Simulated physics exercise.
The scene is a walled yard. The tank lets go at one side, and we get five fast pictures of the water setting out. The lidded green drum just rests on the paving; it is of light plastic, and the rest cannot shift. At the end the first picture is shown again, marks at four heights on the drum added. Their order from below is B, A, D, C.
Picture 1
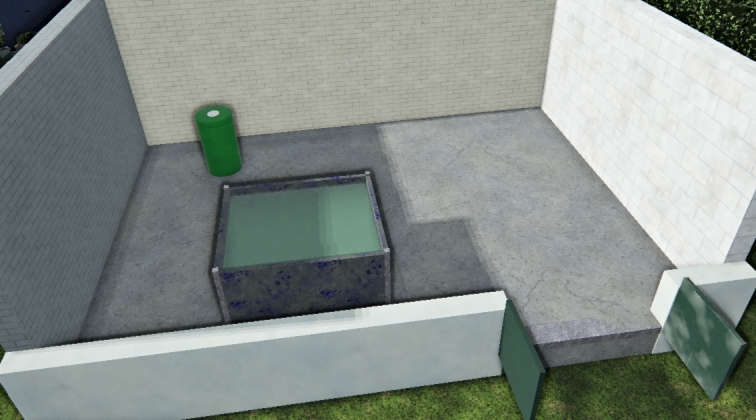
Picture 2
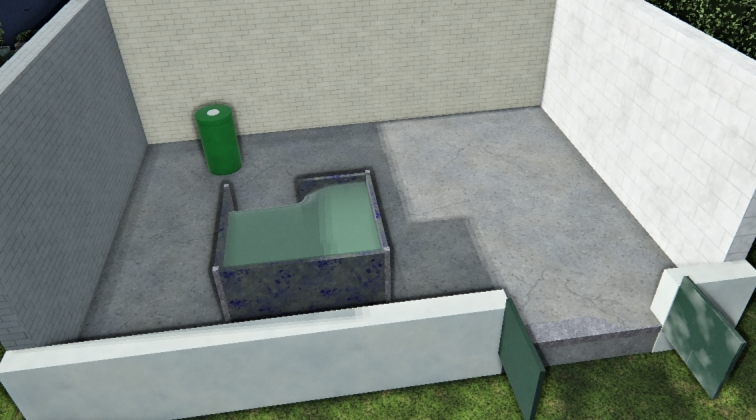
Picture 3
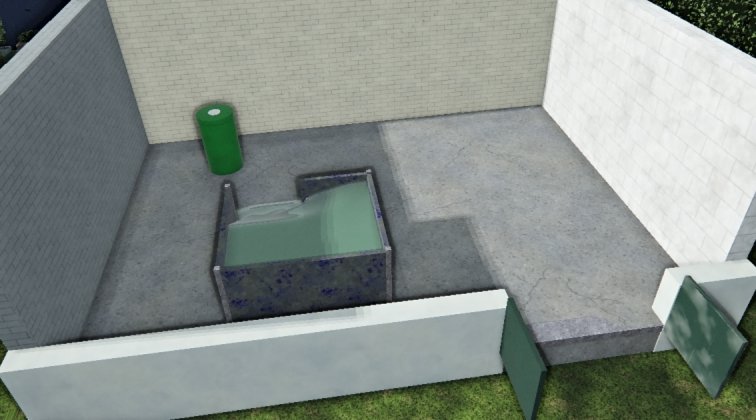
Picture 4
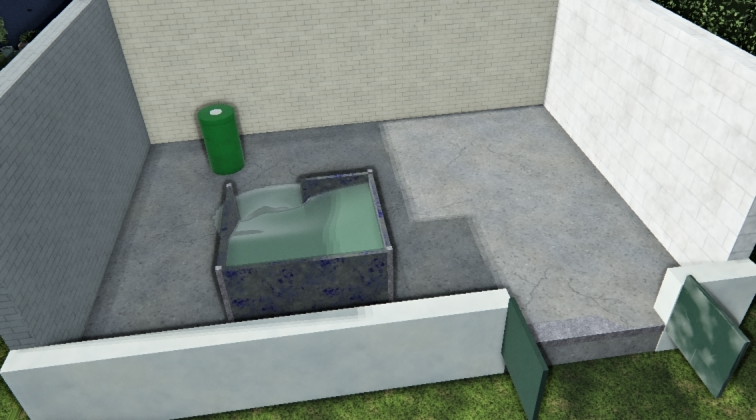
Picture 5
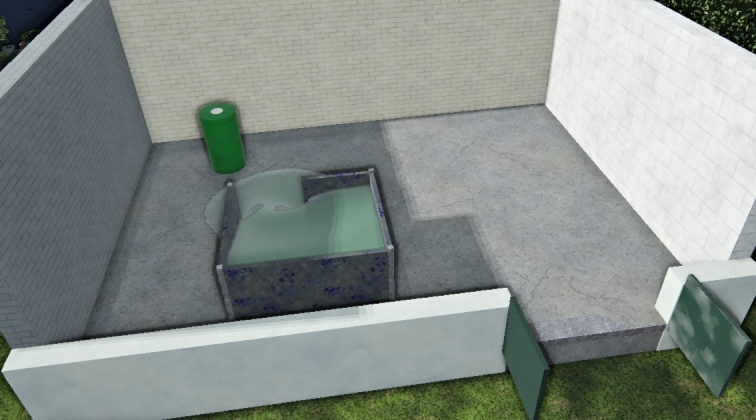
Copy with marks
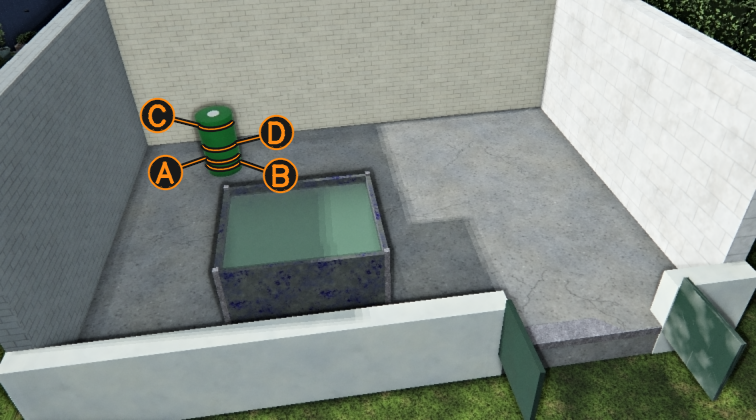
A walled yard with a grey paved floor is seen from high above its low front wall, with grass outside. A green drum stands near the pale brick back wall, a dark, blue-flecked tank of greenish water sits left of centre, and a green gate stands open at right. The tank's back left corner opens, and water pours out and spreads across the paving towards the drum, while the view barely shifts.
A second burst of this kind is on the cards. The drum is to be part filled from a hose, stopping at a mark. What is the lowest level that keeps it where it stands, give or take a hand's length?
Line D.
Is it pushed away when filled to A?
Yes.
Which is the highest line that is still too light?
Here it is line A.
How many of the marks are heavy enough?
Two of the four.
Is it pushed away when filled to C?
No, that is safe.
On the marked copy, A at (221, 162); B at (223, 169); C at (214, 129); D at (218, 150); from the bottom up B, A, D, C.
Choosing A, it is pushed about its own width away.
Choosing B, it is pushed about 3 times its own width away.
Choosing C, it does not move.
Choosing D, it shifts by a finger or two and stays.
